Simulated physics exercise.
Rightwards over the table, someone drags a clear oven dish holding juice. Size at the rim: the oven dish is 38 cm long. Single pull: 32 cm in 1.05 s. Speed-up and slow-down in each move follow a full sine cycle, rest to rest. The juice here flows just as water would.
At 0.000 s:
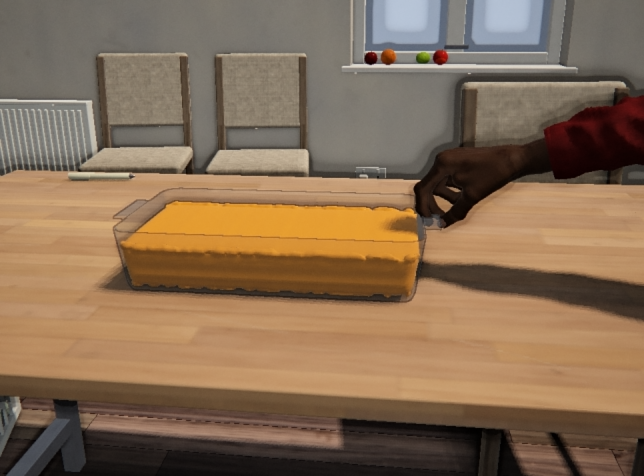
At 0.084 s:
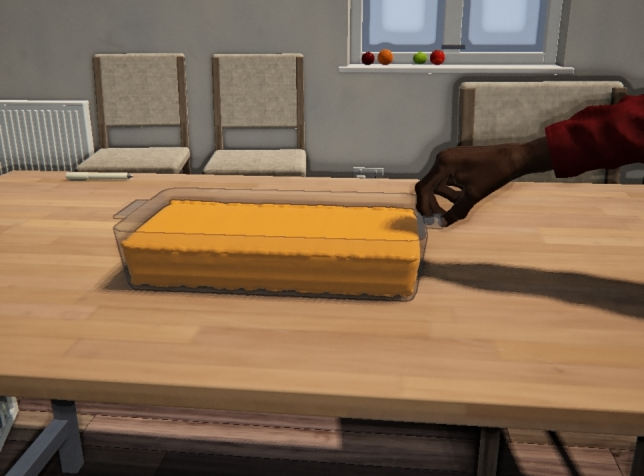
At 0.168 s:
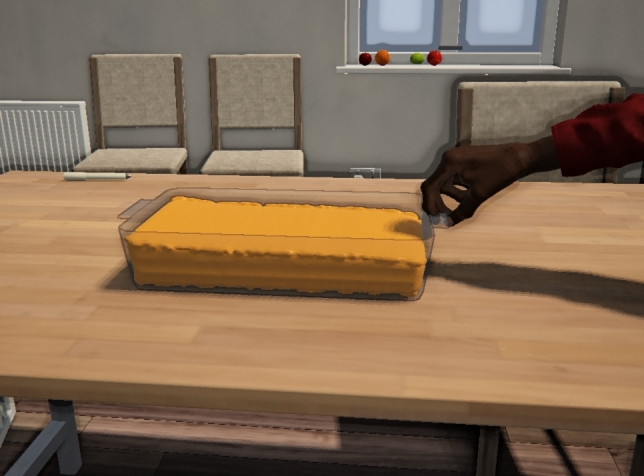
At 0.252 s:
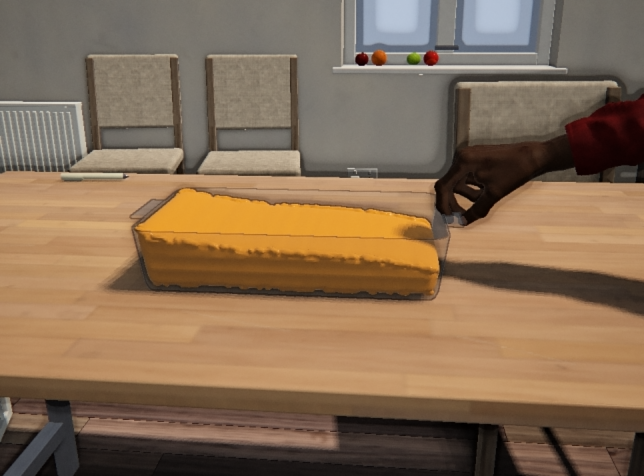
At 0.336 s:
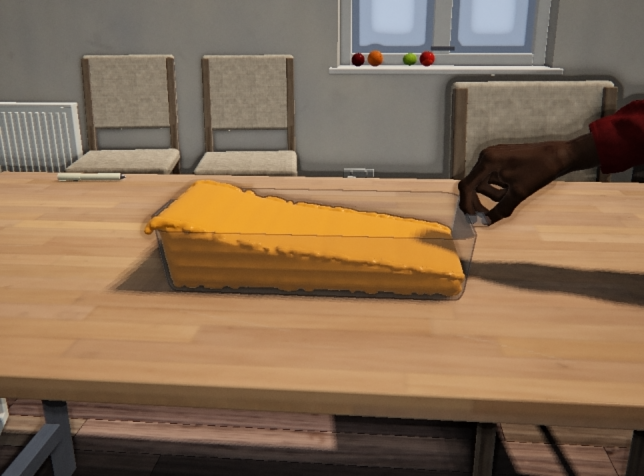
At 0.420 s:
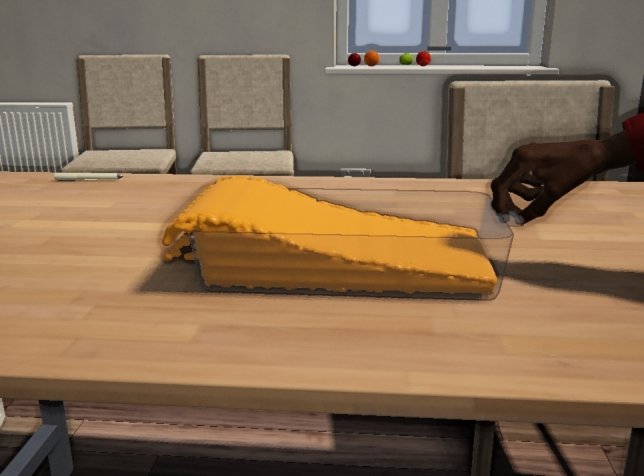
On a wooden table, a hand drags a clear dish rightwards as orange juice surges left over its rim.
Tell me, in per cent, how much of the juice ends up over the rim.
I would say roughly 30 percent of it goes over.
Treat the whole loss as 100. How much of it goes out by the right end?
I reckon around 70 % of it leaves on the right.
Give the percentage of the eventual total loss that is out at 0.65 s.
Estimate: Close to 20 in a hundred.
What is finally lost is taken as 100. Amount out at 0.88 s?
40 per cent or so.
Then, 0.65 s in, it has gone 23 cm; 6 per cent is out over the left end and 0 over the right.
Then, 0.88 s in, it has gone 31 cm; 6 per cent is out over the left end and 7 over the right.
Then, 1.11 s in, it has gone 32 cm; 6 per cent is out over the left end and 21 over the right.
Then, 1.34 s in, it has gone 32 cm; 6 per cent is out over the left end and 21 over the right.
Finally, 30 per cent is out in all, 8 of it over the left end.
